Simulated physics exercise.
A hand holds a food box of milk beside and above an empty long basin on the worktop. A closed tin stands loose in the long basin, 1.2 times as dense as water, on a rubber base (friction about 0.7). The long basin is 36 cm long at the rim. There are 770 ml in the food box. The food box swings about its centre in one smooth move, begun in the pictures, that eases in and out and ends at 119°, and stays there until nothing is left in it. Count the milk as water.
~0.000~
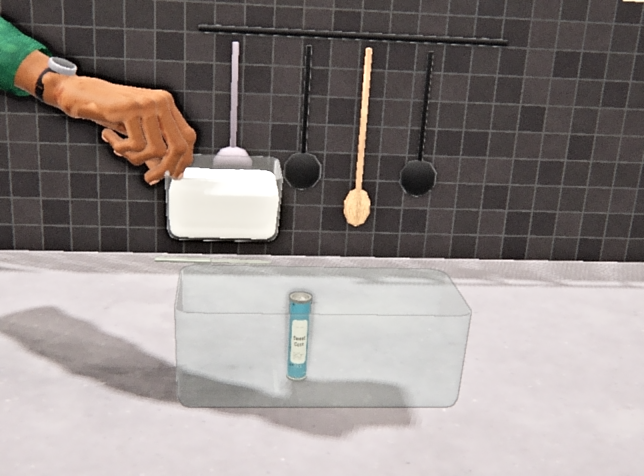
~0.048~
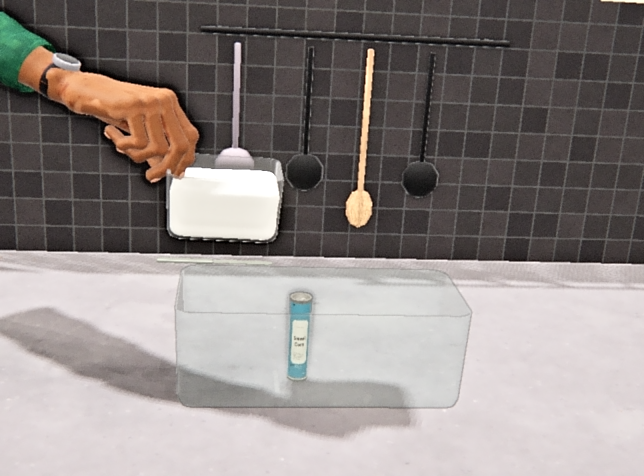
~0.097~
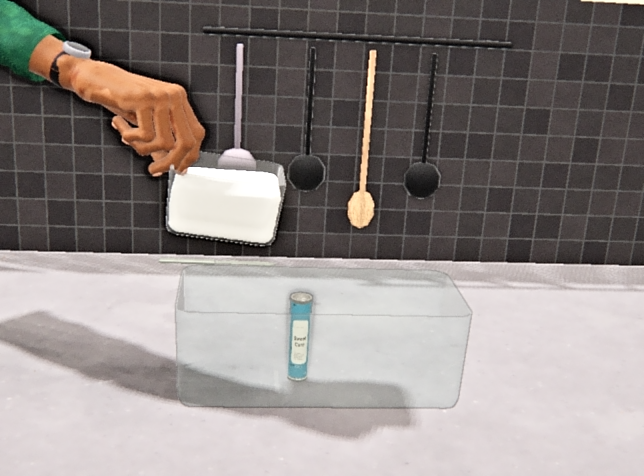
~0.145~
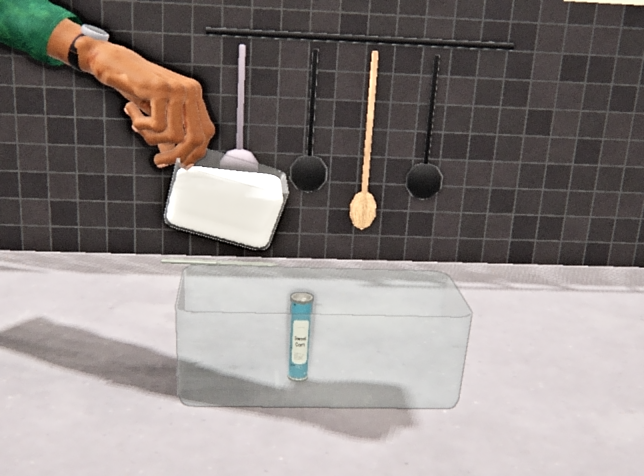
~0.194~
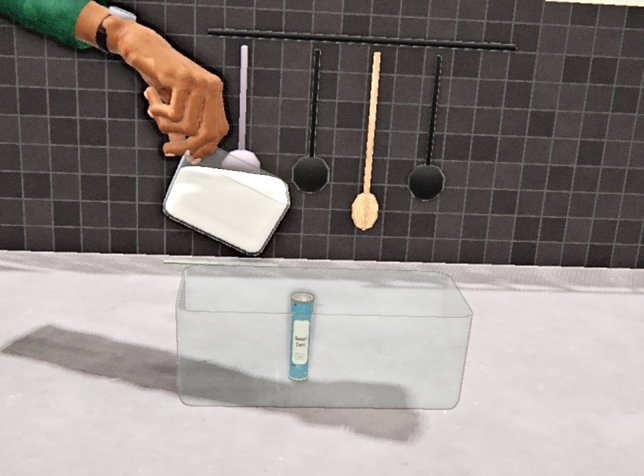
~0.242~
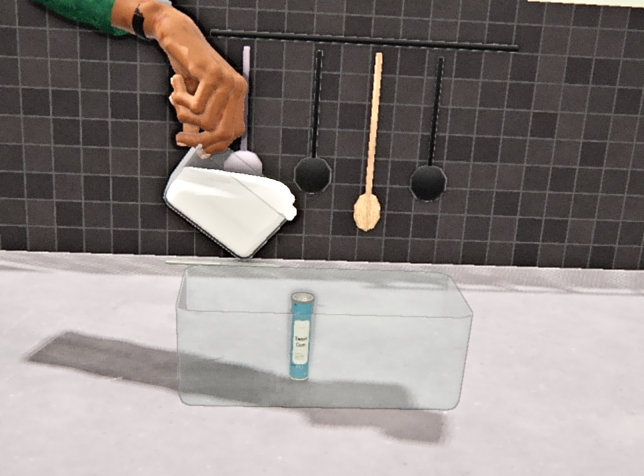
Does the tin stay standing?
The tin stays up.
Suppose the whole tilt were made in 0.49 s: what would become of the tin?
The tin keeps standing.
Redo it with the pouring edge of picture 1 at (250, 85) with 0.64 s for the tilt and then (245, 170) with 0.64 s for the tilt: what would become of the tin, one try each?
First it goes over; then it topples.
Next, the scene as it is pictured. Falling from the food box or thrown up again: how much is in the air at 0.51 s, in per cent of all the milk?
About 32 per cent.
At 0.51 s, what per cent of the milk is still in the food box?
Near 14 in a hundred.
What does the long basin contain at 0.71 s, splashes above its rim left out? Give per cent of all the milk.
About 96 per cent.
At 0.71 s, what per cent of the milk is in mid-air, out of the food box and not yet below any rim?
Some 3 per cent.
Then, 0.51 s in, the tilt is 107° and 15 per cent is still to pour; the tin stands where it began.
Then, 0.71 s in, the tilt is 119° and 1 per cent is still to pour; the tin stands where it began.
Then, 0.92 s in, the tilt is 119° and 0 per cent is still to pour; the tin stands where it began.
Then, 1.14 s in, the tilt is 119° and 0 per cent is still to pour; the tin stands where it began.
Finally, the tin stands where it began.
